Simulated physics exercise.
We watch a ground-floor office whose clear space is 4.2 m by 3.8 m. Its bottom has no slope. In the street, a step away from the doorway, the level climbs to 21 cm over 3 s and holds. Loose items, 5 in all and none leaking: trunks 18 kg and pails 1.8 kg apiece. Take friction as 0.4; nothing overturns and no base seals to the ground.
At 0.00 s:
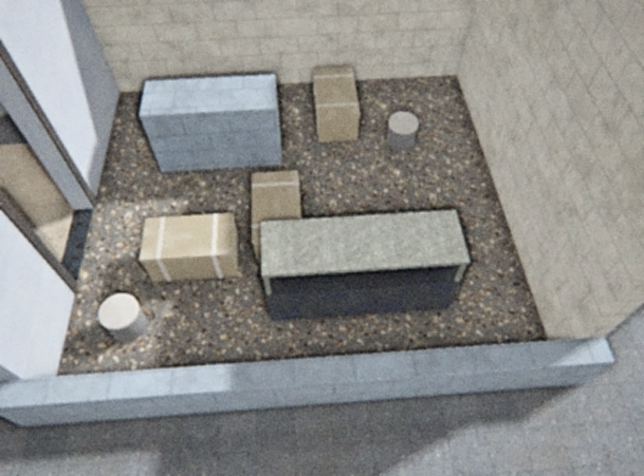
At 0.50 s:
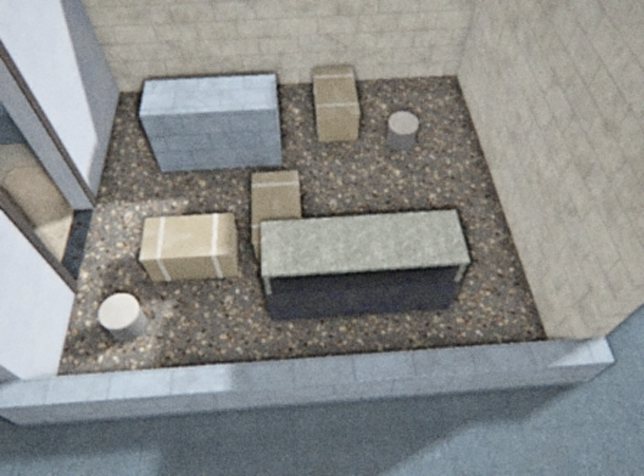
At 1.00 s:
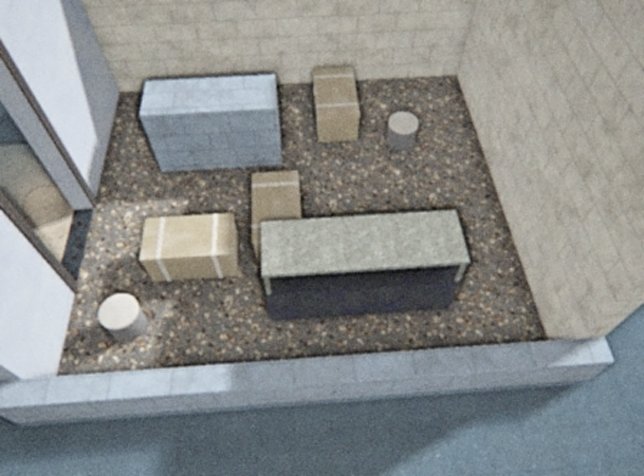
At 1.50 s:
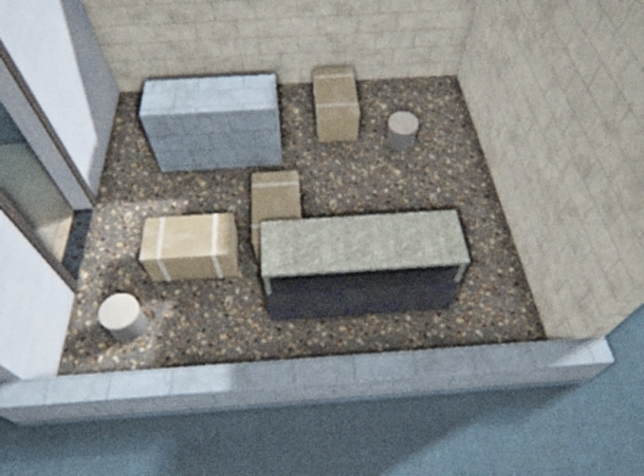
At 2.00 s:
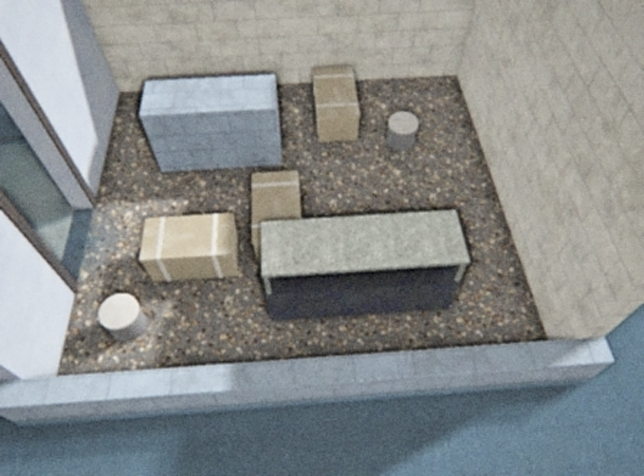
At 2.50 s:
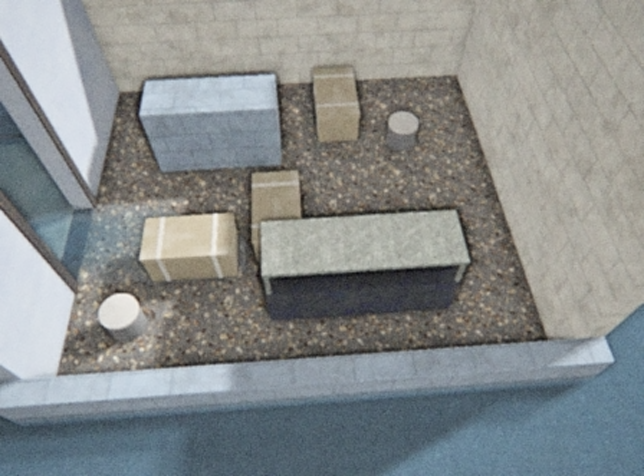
A small ground-floor office with pale block walls and a pebbled brown floor is seen from above, its open doorway on the left. Three tan trunks with pale bands and two light pails stand around a pale blue block and a long grey-topped counter. Bluish water spreads over the street outside, then creeps through the doorway onto the floor, while the objects and camera stay still.
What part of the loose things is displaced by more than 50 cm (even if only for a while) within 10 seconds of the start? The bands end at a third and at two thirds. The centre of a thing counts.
It is between one and two thirds.
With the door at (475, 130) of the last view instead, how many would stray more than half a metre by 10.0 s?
In that case 5 of them.
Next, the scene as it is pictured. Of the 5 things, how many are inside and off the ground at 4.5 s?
0 of them.
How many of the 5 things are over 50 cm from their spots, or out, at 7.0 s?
I count 2.
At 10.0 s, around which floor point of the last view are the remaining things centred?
At about (312, 209).
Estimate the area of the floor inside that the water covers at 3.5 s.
Roughly 3.5 m2.
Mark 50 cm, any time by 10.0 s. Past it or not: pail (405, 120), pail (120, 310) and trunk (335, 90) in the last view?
In turn: More, past it, less.
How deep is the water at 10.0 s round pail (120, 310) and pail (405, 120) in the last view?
Roughly 5 and 6 cm.
After 3.5 s 0 of 5 are over 50 cm from their spots; 0 afloat.
After 4.5 s 0 of 5 are over 50 cm from their spots; 0 afloat.
After 7.0 s 2 of 5 are over 50 cm from their spots; 3 afloat.
After 10.0 s 1 of 5 are over 50 cm from their spots, and 3 have been at some point; 4 afloat.
